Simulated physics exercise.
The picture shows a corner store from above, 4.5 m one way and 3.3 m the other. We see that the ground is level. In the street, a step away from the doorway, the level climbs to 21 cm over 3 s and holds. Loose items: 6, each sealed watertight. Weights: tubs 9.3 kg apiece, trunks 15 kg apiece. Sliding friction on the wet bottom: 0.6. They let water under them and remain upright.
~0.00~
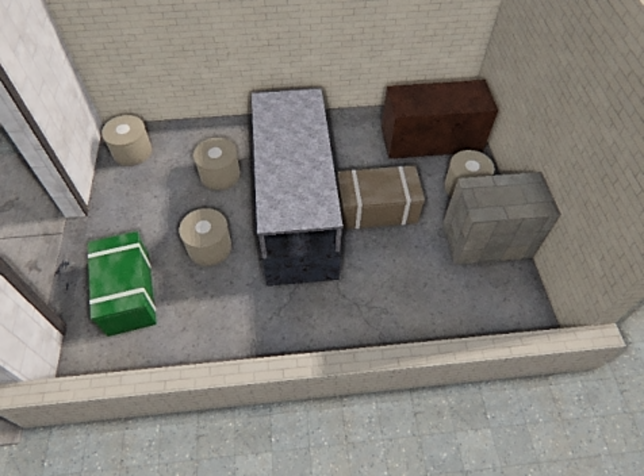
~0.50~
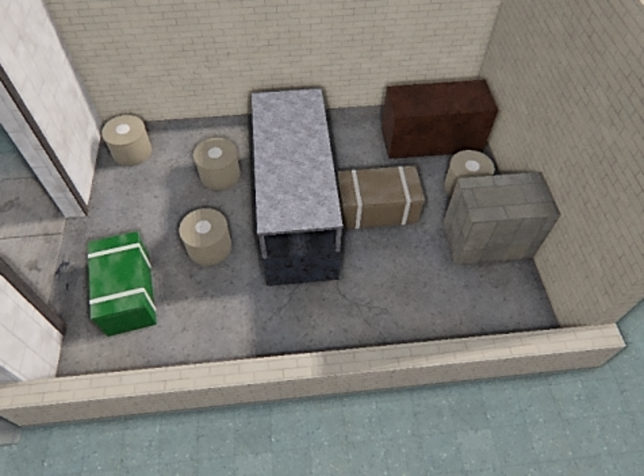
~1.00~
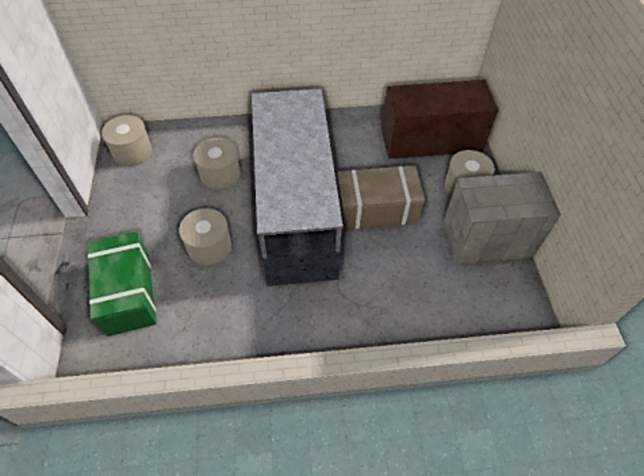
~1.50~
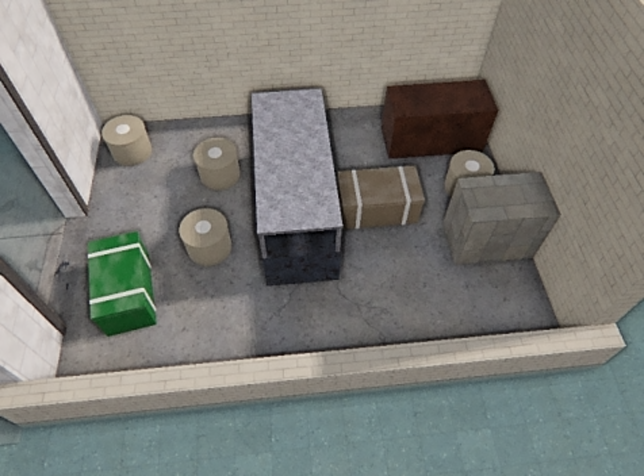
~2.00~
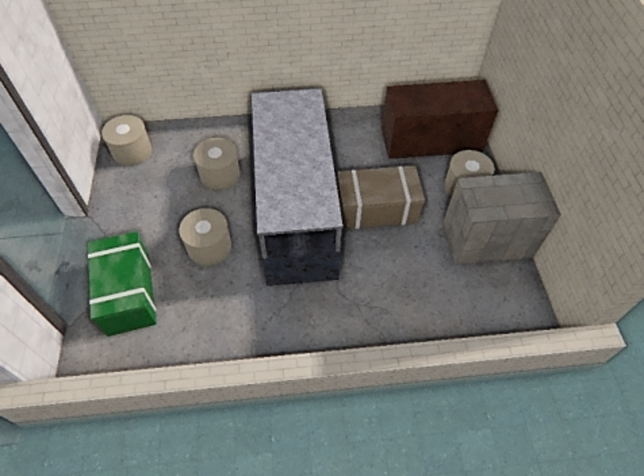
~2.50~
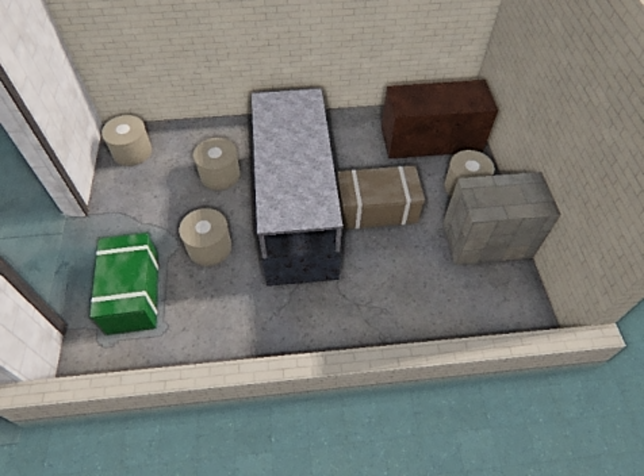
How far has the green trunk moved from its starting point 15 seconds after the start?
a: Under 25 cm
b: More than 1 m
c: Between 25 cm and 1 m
Option b: More than 1 m.
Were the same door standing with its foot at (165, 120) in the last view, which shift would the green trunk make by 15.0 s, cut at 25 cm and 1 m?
By then the green trunk has been carried a long way.
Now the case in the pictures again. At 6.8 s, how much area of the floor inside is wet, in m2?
Roughly 11.5 m2.
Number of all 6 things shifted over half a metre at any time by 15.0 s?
I count 4 of them.
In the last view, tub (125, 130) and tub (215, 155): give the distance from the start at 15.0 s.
First 100 cm, then 30 cm.
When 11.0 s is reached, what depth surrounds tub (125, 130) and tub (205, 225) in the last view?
First roughly 11 cm, second roughly 12 cm.
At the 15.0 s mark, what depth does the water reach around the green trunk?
18 cm or so.
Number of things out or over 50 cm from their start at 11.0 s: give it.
By then the count is 4.
After 3.5 s the green trunk is near (190, 287), 0.7 m from its start, aground; 0 afloat.
After 6.8 s the green trunk is near (515, 266), 3.5 m from its start, afloat; 4 afloat.
After 11.0 s the green trunk is near (529, 273), 3.6 m from its start, afloat; 6 afloat.
After 15.0 s the green trunk is near (513, 279), 3.4 m from its start, afloat; 6 afloat.
